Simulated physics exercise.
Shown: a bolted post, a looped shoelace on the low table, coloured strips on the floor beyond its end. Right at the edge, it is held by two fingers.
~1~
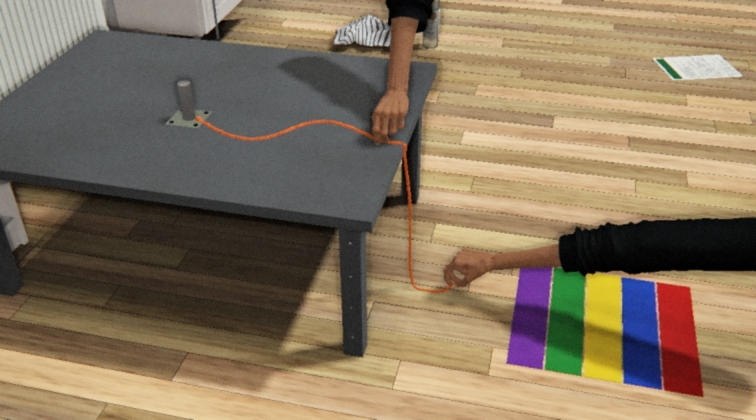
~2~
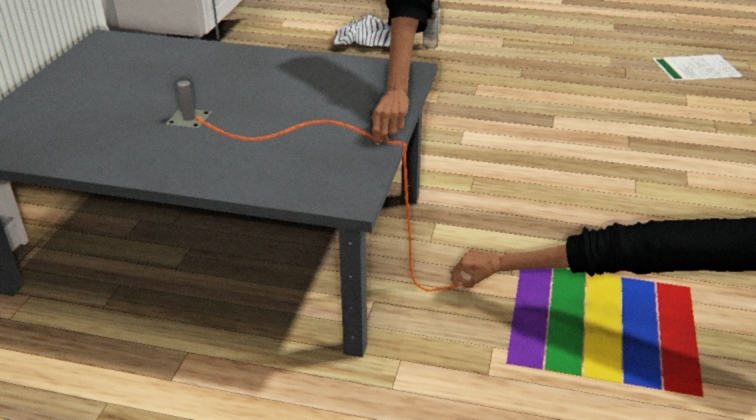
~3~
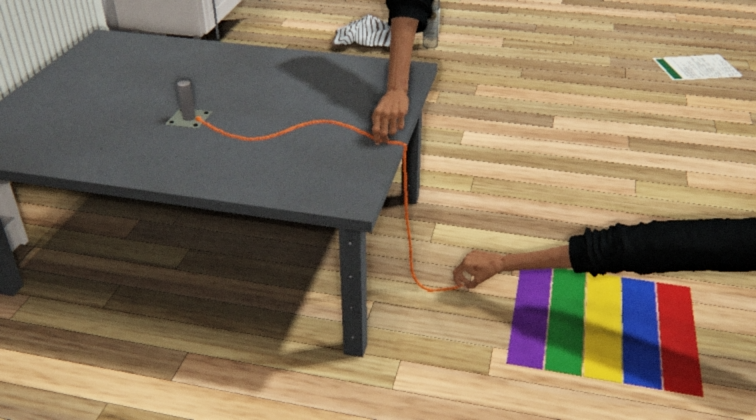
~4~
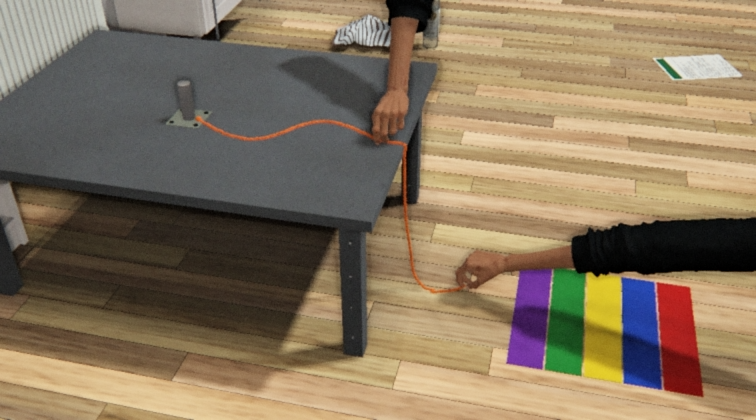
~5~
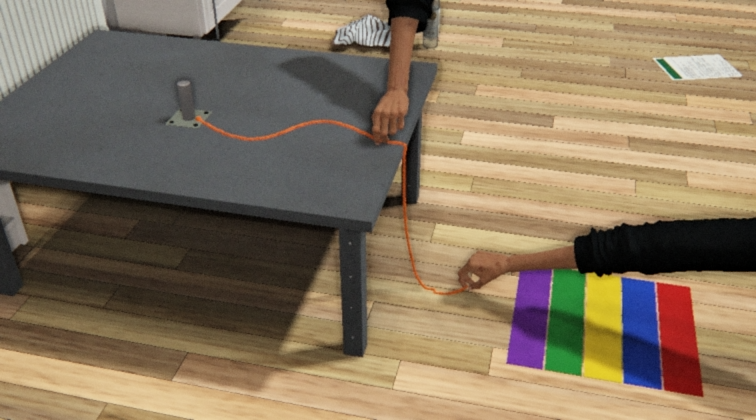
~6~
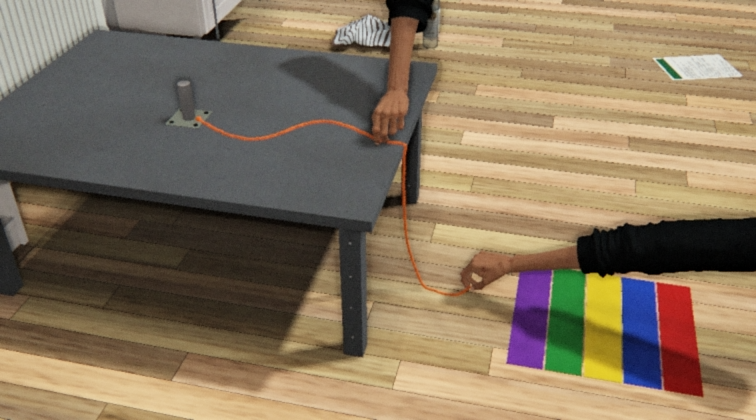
In the video, one hand holds an orange shoelace at the edge of a low dark table, while another hand beside coloured strips on the floor holds its hanging end and moves it very slightly to the right.
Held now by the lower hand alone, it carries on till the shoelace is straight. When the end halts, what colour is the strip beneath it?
Yellow.
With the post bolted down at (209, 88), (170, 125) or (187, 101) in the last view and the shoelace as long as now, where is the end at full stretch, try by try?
(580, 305), (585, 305) and (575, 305), in that order.
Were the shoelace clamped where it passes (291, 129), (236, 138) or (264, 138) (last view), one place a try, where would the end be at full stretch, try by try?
First try (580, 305), second try (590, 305), third try (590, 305).
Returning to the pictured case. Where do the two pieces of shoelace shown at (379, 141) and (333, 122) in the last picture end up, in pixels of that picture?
Near (410, 151) and (353, 137).
Early on, end near (529, 295); over purple.
Midway, end near (576, 303); over green.
At the end of the slack, end near (604, 307); over yellow. It gets as far as the yellow strip.
